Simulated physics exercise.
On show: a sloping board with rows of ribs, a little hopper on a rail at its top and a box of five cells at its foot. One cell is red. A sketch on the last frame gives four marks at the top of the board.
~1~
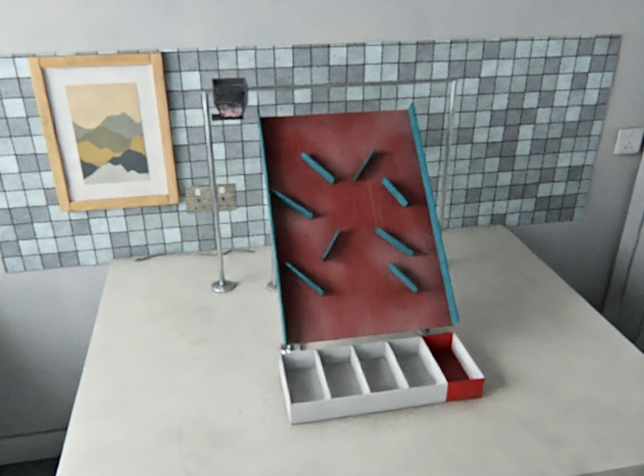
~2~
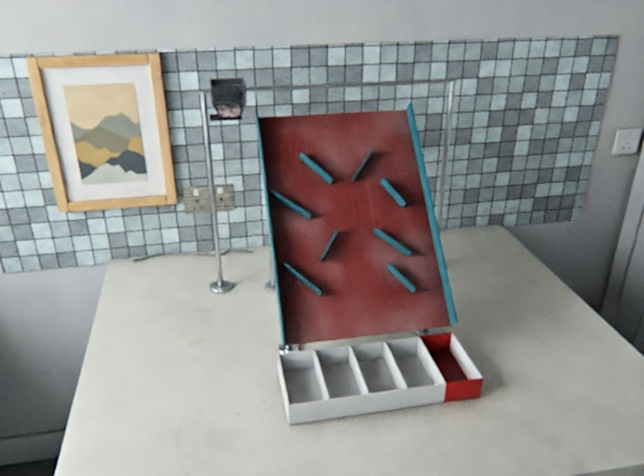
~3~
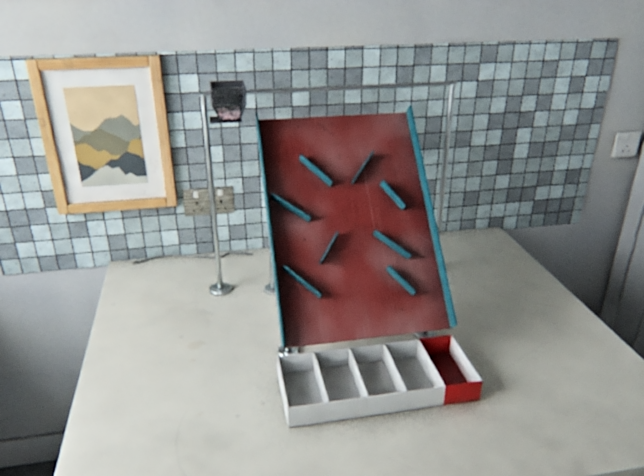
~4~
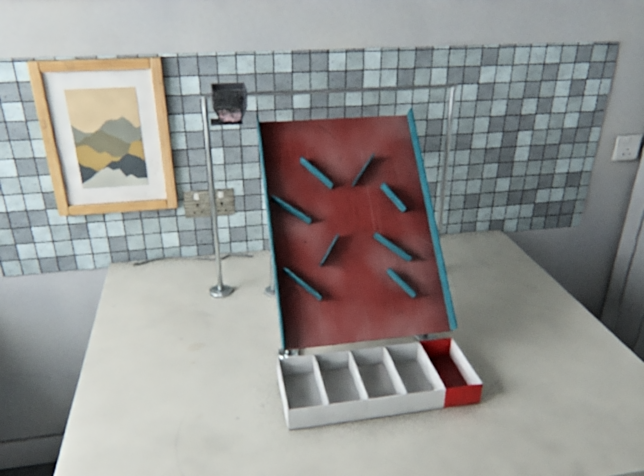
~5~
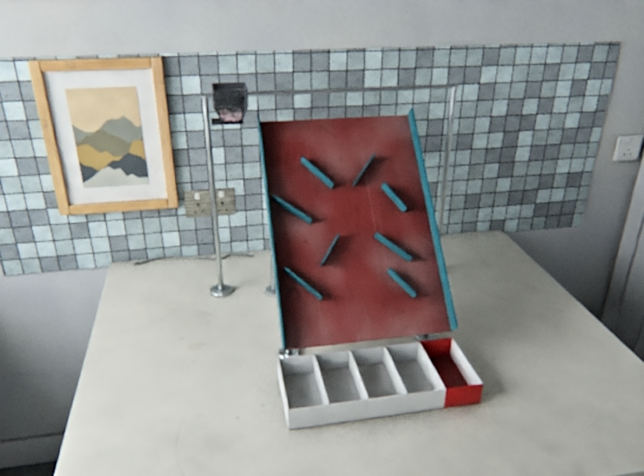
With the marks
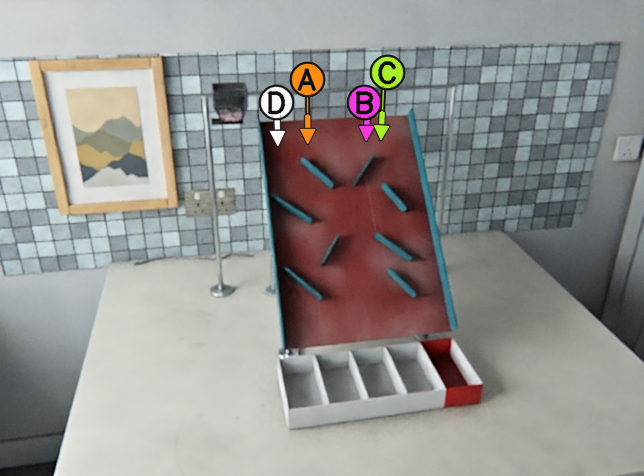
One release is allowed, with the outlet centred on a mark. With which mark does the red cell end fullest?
C beats the others.
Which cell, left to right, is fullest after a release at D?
It is the third one.
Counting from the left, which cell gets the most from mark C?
The fifth.
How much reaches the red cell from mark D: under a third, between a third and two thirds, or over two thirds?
Mark D gives under a third.
On the marked copy, mark A meets the board at (307, 138); mark B meets the board at (366, 135); mark C meets the board at (381, 134); mark D meets the board at (277, 140).
With A, about a tenth in the red cell, roughly a quarter in other cells, roughly two thirds outside the box.
With B, about a tenth in the red cell, roughly a quarter in other cells, roughly two thirds outside the box.
With C, roughly a quarter in the red cell, about a tenth in other cells, roughly two thirds outside the box.
With D, just a few in the red cell, roughly half in other cells, roughly half outside the box.
